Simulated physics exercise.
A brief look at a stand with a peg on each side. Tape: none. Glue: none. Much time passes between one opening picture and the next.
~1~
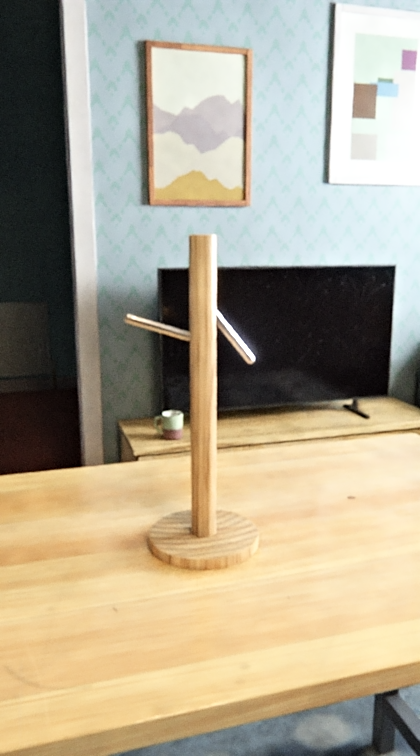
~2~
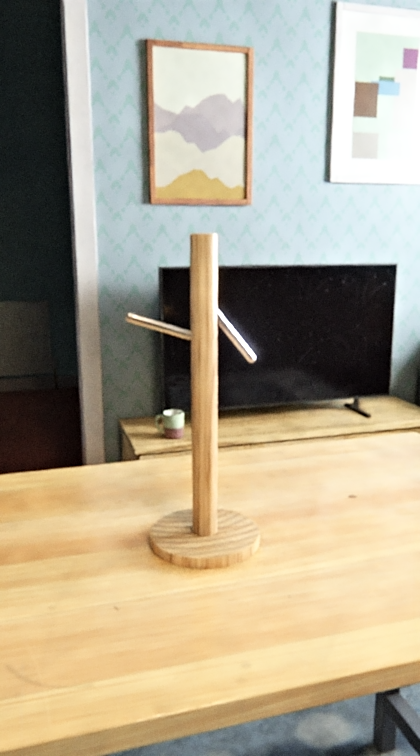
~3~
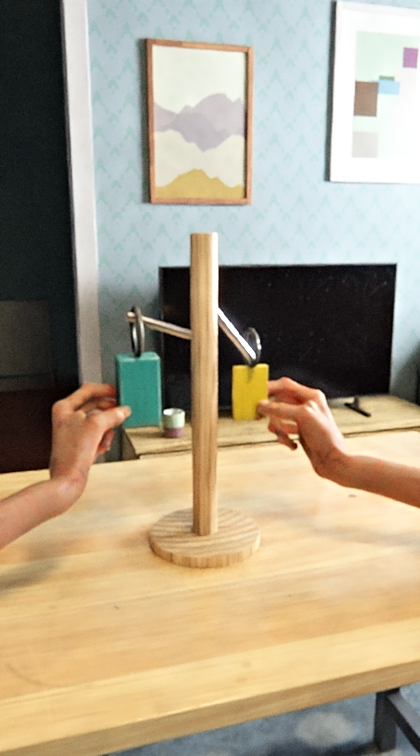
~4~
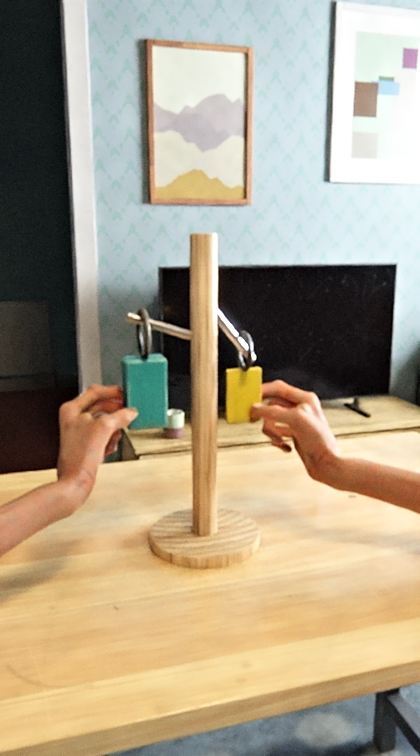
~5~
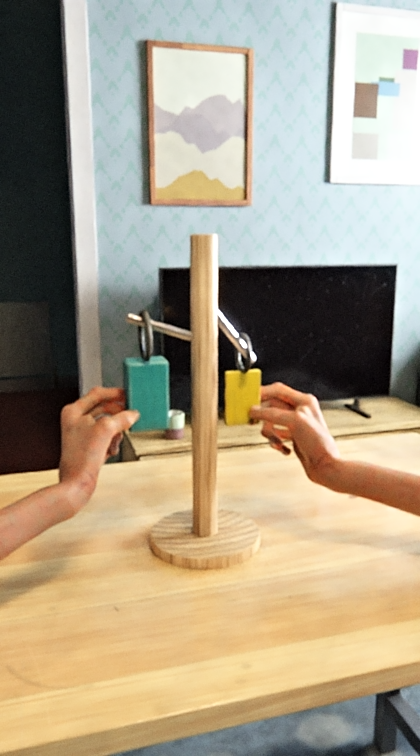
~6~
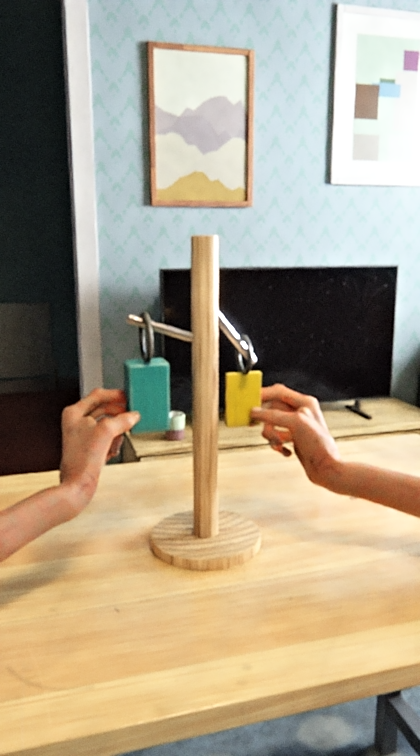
In this clip, a wooden stand with a peg on each side is on a table; two hands bring in a turquoise pouch at left and a yellow tag at right, moving their rings onto the pegs and keeping hold.
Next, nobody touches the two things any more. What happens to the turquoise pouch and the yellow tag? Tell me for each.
In the end the turquoise pouch is still up, the yellow tag has fallen.
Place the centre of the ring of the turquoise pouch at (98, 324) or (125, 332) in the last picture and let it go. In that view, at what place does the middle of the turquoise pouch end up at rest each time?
About (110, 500) and (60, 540).
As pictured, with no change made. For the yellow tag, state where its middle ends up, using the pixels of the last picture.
Once it all settles, the centre sits at about (305, 513).
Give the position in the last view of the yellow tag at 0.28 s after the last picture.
Its centre should be around (279, 485).
Then, 0.16 s after the last picture, turquoise pouch at rest near (147, 373); yellow tag tipped 25° from how it was near (253, 419).
Then, 0.28 s after the last picture, turquoise pouch at rest near (148, 373); yellow tag falling near (279, 485).
Then, 0.38 s after the last picture, turquoise pouch at rest near (148, 373); yellow tag down below near (309, 509).
At rest, the turquoise pouch remains hooked, near (150, 374); the yellow tag drops to the table, near (306, 513).
